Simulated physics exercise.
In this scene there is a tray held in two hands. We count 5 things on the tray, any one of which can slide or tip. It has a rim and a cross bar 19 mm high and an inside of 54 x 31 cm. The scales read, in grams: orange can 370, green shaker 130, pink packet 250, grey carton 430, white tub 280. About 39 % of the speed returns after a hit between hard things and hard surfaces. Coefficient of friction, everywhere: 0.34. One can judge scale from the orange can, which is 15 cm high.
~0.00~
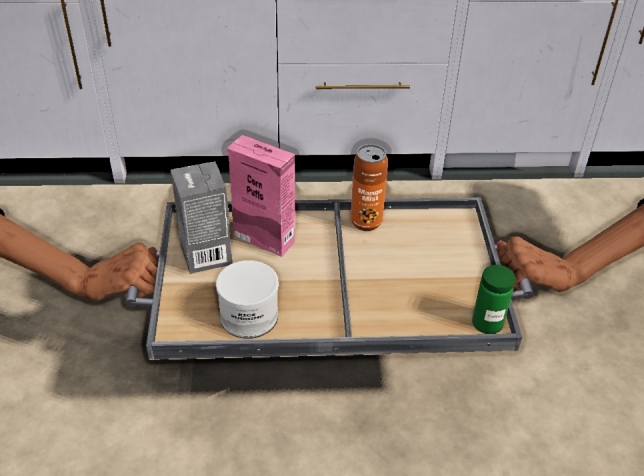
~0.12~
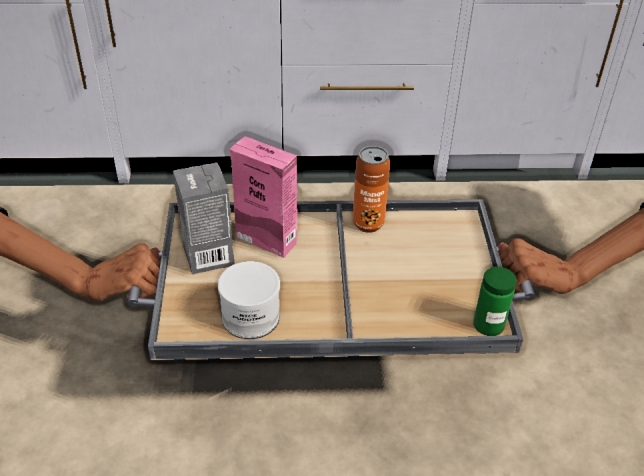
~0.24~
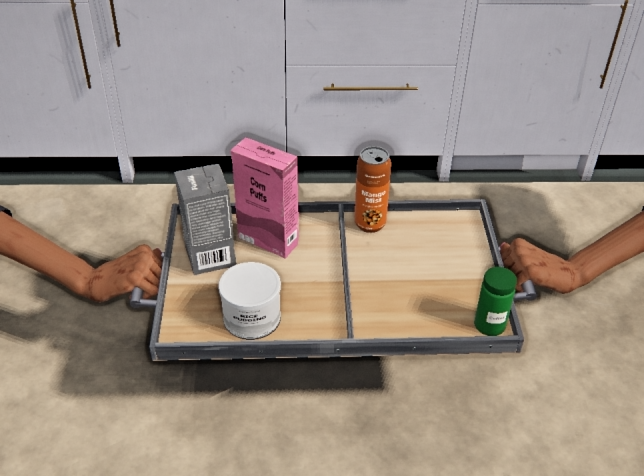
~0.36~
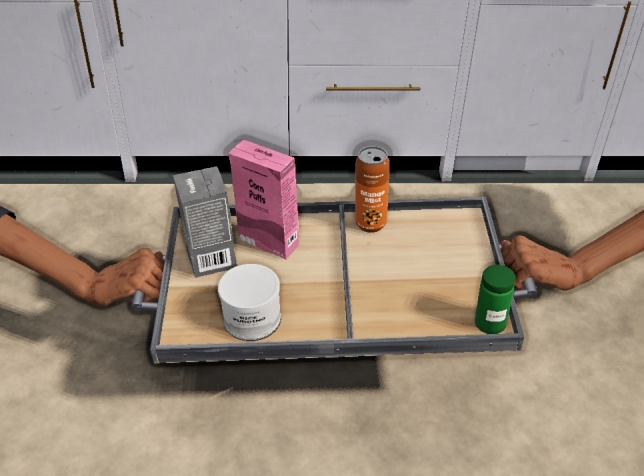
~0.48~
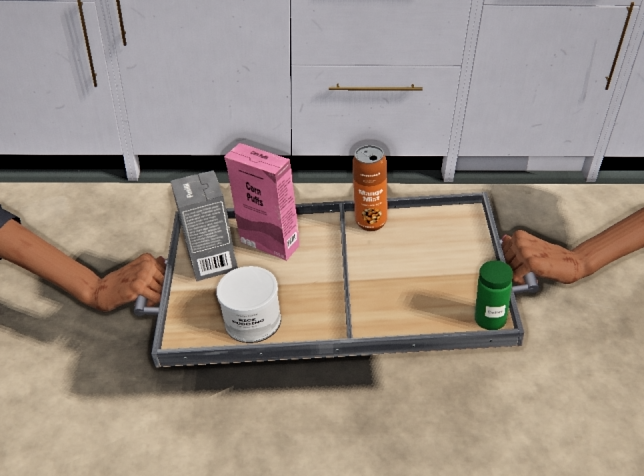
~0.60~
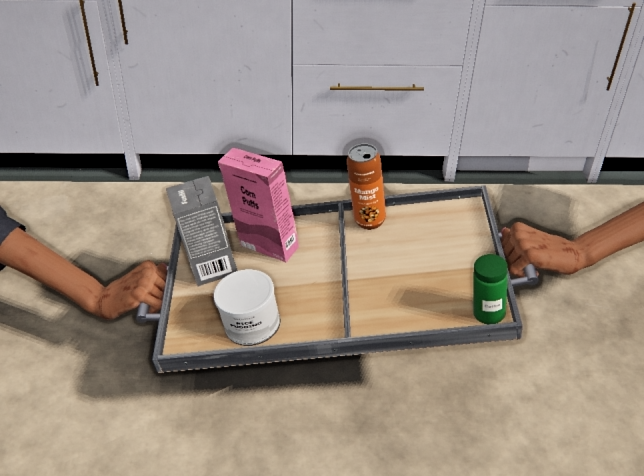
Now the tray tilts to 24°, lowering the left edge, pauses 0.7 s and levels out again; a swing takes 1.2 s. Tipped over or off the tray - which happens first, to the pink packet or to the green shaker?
Latter.
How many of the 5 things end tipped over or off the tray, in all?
Count: 2.
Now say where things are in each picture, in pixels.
The first frame shows tray level; pink packet (263, 198); green shaker (493, 300).
The second frame shows tray level; white tub (250, 301); orange can (371, 191).
The third frame shows tray level; grey carton (206, 221); white tub (251, 301).
The fourth frame shows tray at 2°, left edge down; orange can (372, 191); grey carton (206, 223).
The fifth frame shows tray at 5°, left edge down; white tub (250, 305); orange can (370, 190).
The sixth frame shows tray at 8°, left edge down; pink packet (260, 206); green shaker (490, 290).
By 1.40 s, tray at 24°, left edge down; green shaker 9 cm from its spot near (418, 278); pink packet 8 cm from its spot near (210, 234); orange can rocked 31° off its seat.
By 1.70 s, tray at 24°, left edge down; green shaker rocked 35° off its seat near (338, 300); pink packet rocked 4° off its seat near (192, 224); orange can on its side.
When it is over (3.7 s), lying over on the tray, orange can and green shaker; not toppled but over 5 cm from the start, pink packet and white tub; grey carton within 5 cm of the start. End places, in pixels of the last picture, pink packet near (201, 183), green shaker near (249, 319). Pink packet was never lost; green shaker went at 1.72 s.
